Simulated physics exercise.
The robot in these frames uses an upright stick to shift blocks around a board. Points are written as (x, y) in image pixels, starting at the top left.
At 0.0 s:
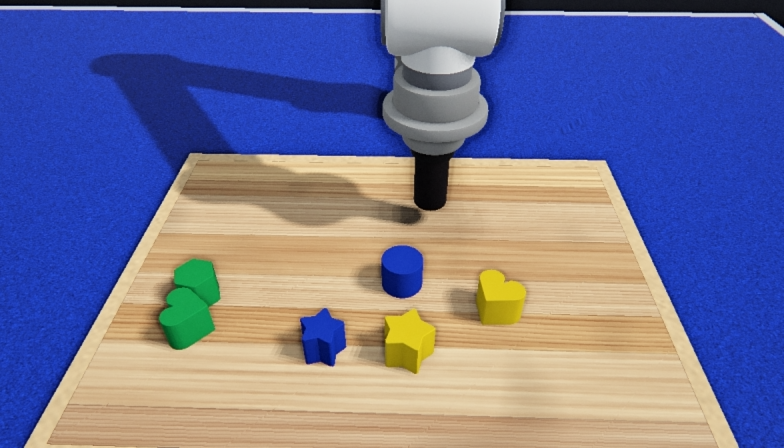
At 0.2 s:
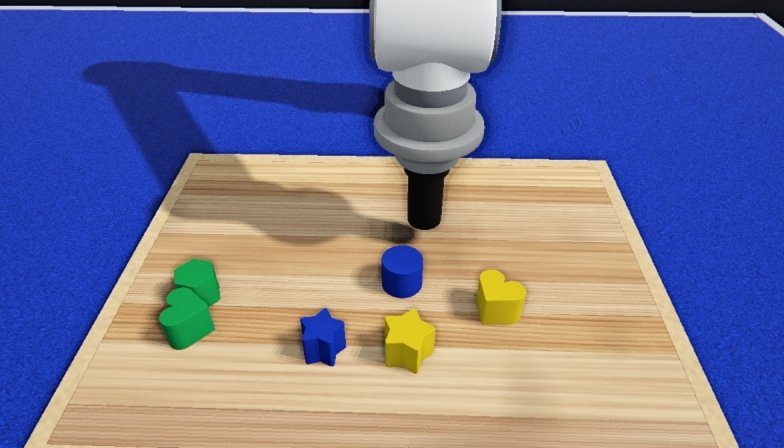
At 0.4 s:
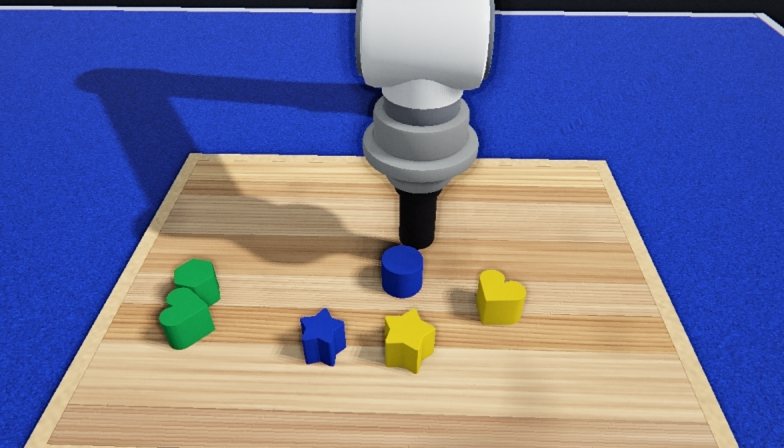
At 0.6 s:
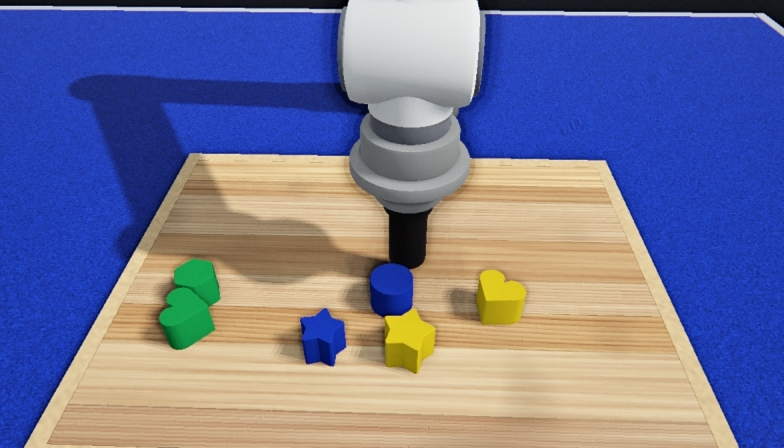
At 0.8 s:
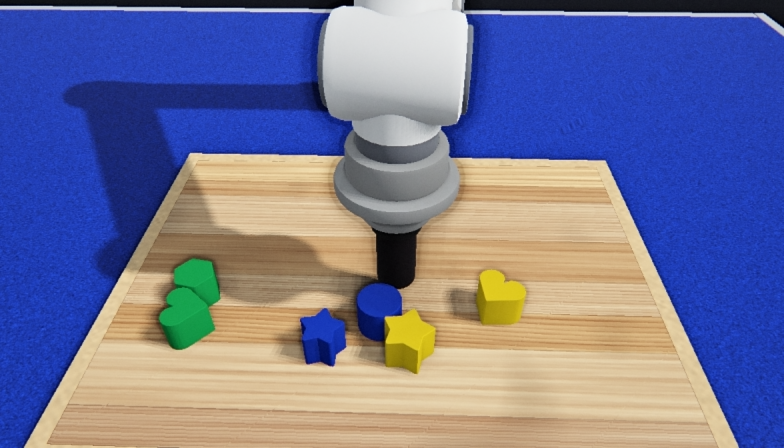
At first, a robot arm holds a black stick above a blue cylinder on a wooden board, with green blocks, a blue star, a yellow star and a yellow heart around it. The stick moves down toward the cylinder, then pushes it slightly down and left, between the two stars.
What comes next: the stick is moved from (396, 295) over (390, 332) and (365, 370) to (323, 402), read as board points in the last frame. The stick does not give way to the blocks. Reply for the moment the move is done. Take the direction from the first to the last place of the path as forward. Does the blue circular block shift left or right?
Answer: Rightward.
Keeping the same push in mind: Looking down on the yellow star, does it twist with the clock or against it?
Looking down: Anticlockwise.
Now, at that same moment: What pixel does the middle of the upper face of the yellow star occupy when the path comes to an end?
For the centre of its top, I'd go with (405, 359).
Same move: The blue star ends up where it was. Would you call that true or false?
Verdict: False.
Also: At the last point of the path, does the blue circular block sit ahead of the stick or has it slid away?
Before the stick.
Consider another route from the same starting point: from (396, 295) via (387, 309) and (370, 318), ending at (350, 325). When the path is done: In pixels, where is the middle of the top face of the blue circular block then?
Its top middle will sit at (351, 335).
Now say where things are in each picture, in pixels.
In the first frame, lower end of the stick (430, 202), tops of blocks, blue star (321, 326), blue circular block (402, 259), yellow star (408, 328).
In the second frame, stick (424, 221), blocks as before.
In the third frame, stick (417, 239), blocks as before.
In the fourth frame, stick (407, 258), blue circular block (392, 278).
In the fifth frame, stick (396, 277), blue star (321, 326), blue circular block (379, 299), yellow star (408, 329).
What follows on the original path. One third of the way, stick (389, 314); blue star (312, 329), turned 20° clockwise; blue circular block (359, 335); yellow star (406, 342), turned 55° anticlockwise.
Two thirds of the way, stick (363, 353); blue star (302, 333), turned 60° clockwise; blue circular block (323, 371); yellow star (405, 359), turned 115° anticlockwise.
At the end, stick (320, 385); blue star (302, 333), turned 60° clockwise; blue circular block (273, 402); yellow star (405, 359), turned 115° anticlockwise.
